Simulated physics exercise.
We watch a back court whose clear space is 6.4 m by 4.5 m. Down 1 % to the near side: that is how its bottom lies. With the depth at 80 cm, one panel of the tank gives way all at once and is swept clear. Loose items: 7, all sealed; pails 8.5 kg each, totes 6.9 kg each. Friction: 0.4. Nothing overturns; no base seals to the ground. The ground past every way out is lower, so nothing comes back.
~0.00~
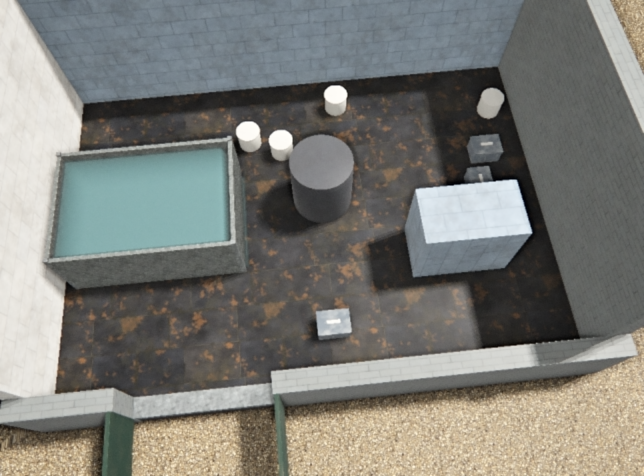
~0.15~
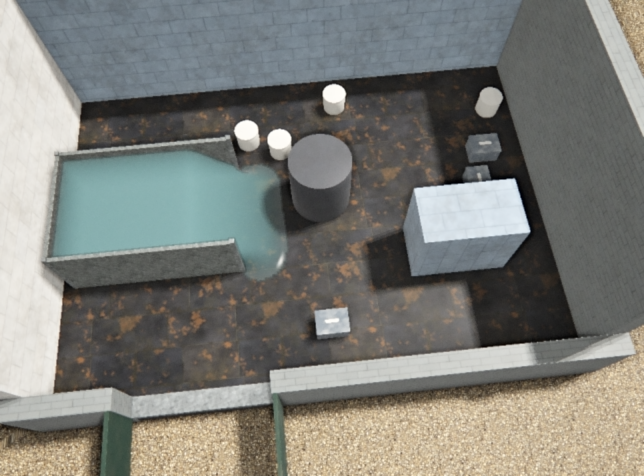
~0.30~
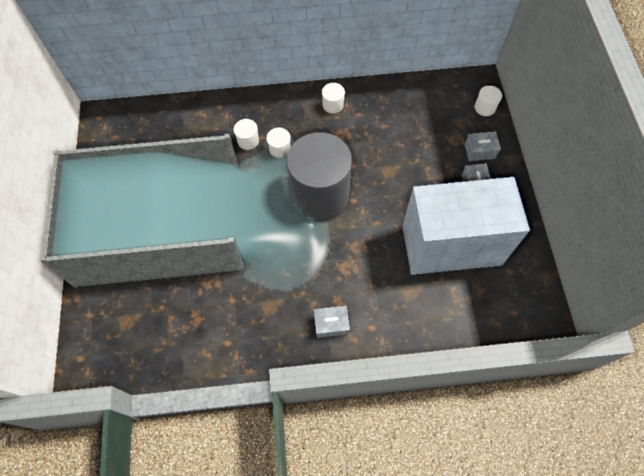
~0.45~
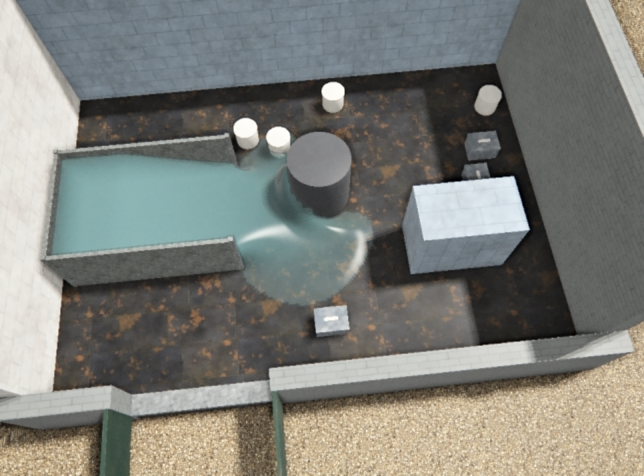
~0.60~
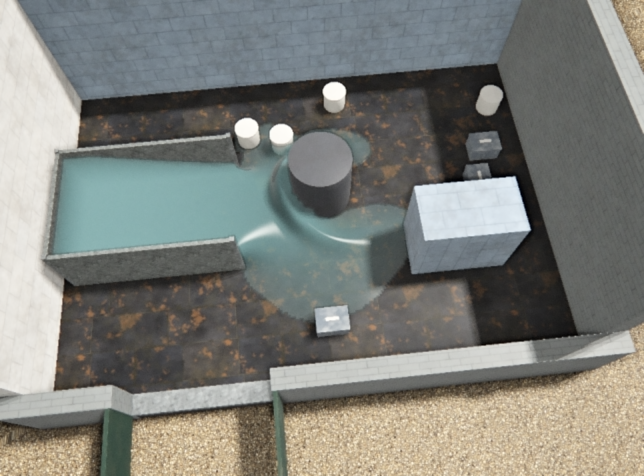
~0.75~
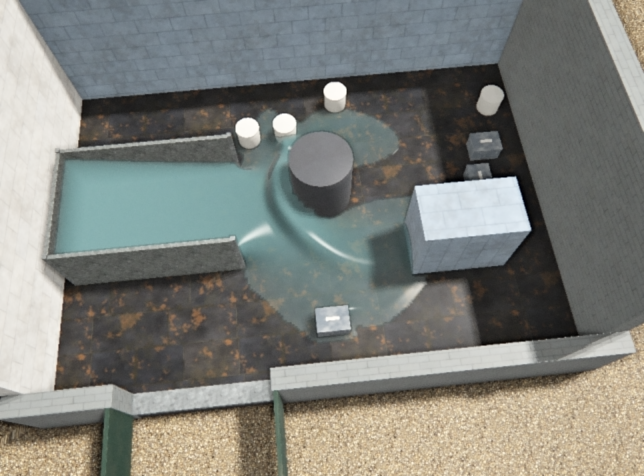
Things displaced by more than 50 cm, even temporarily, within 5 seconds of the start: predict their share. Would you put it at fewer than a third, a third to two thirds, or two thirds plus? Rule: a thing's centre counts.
It does not fall below two thirds.
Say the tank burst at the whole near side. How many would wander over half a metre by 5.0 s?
Then 1 of them would.
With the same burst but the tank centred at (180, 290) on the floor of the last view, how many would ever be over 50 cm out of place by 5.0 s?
7.
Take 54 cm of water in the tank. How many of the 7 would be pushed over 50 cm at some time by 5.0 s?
The count would be 6.
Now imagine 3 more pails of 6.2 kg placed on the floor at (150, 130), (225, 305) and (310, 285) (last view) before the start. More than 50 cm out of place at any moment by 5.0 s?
The first comes out within the limit, the second within the limit, the third beyond the limit.
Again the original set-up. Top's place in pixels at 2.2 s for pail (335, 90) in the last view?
It ends up close to (467, 76).
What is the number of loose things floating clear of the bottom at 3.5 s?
At that instant the tally stands at 5.
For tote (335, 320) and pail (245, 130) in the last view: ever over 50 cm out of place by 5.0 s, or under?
Well, one then the other: A bigger shift, then a smaller shift.
After 1.1 s 1 of 7 are over 50 cm from their spots; 0 afloat.
After 2.2 s 2 of 7 are over 50 cm from their spots; 2 afloat.
After 3.5 s 4 of 7 are over 50 cm from their spots; 5 afloat.
After 5.0 s 6 of 7 are over 50 cm from their spots, and 6 have been at some point; 4 afloat.
